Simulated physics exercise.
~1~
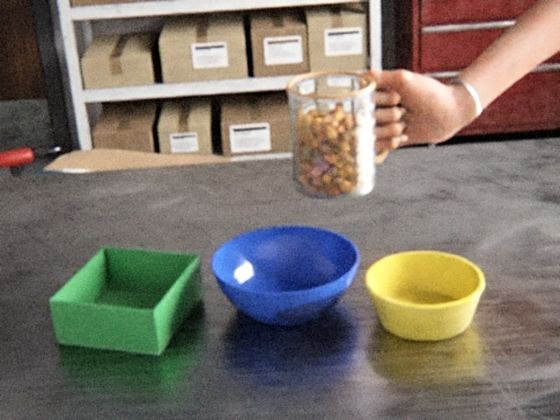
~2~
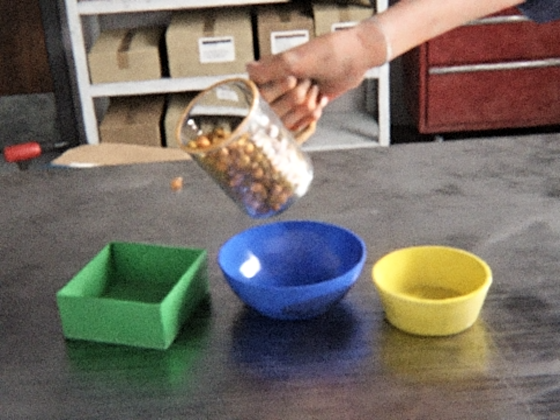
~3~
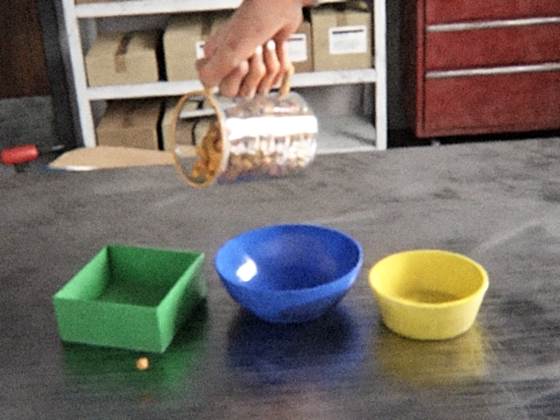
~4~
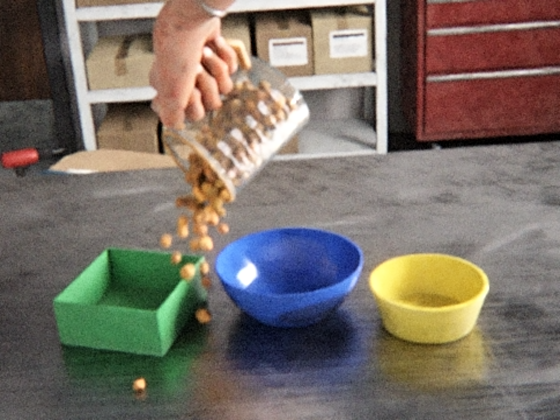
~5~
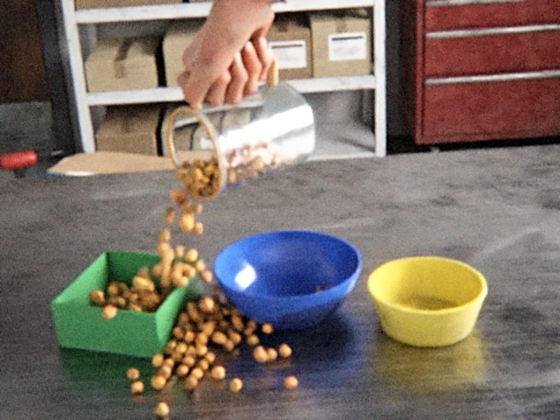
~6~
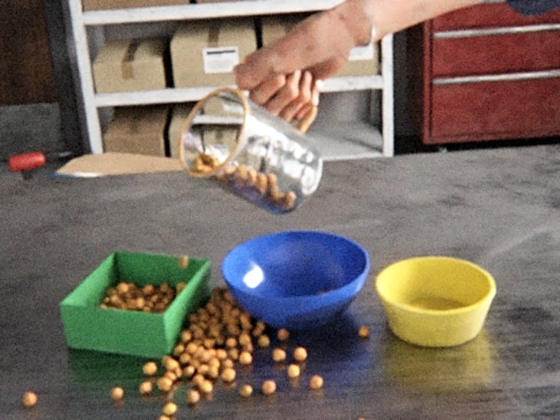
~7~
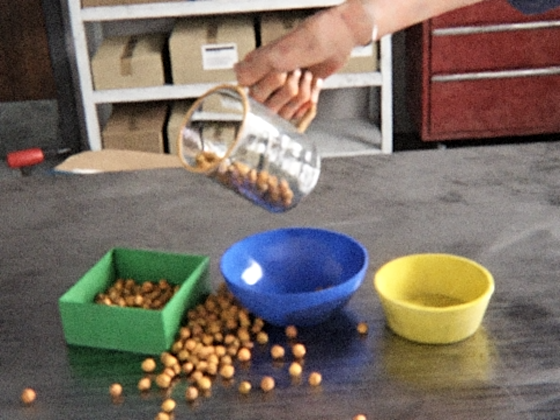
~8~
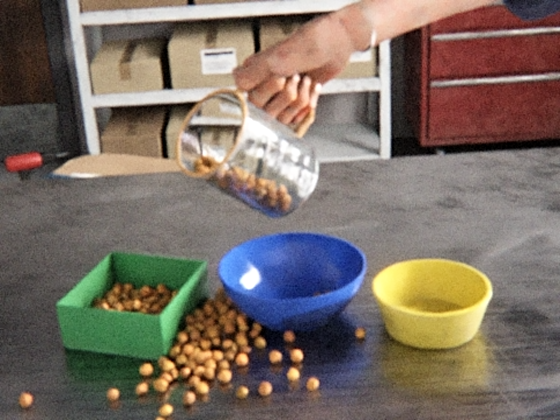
A hand tips a glass jug, spilling chickpeas into the green tin and across the table.
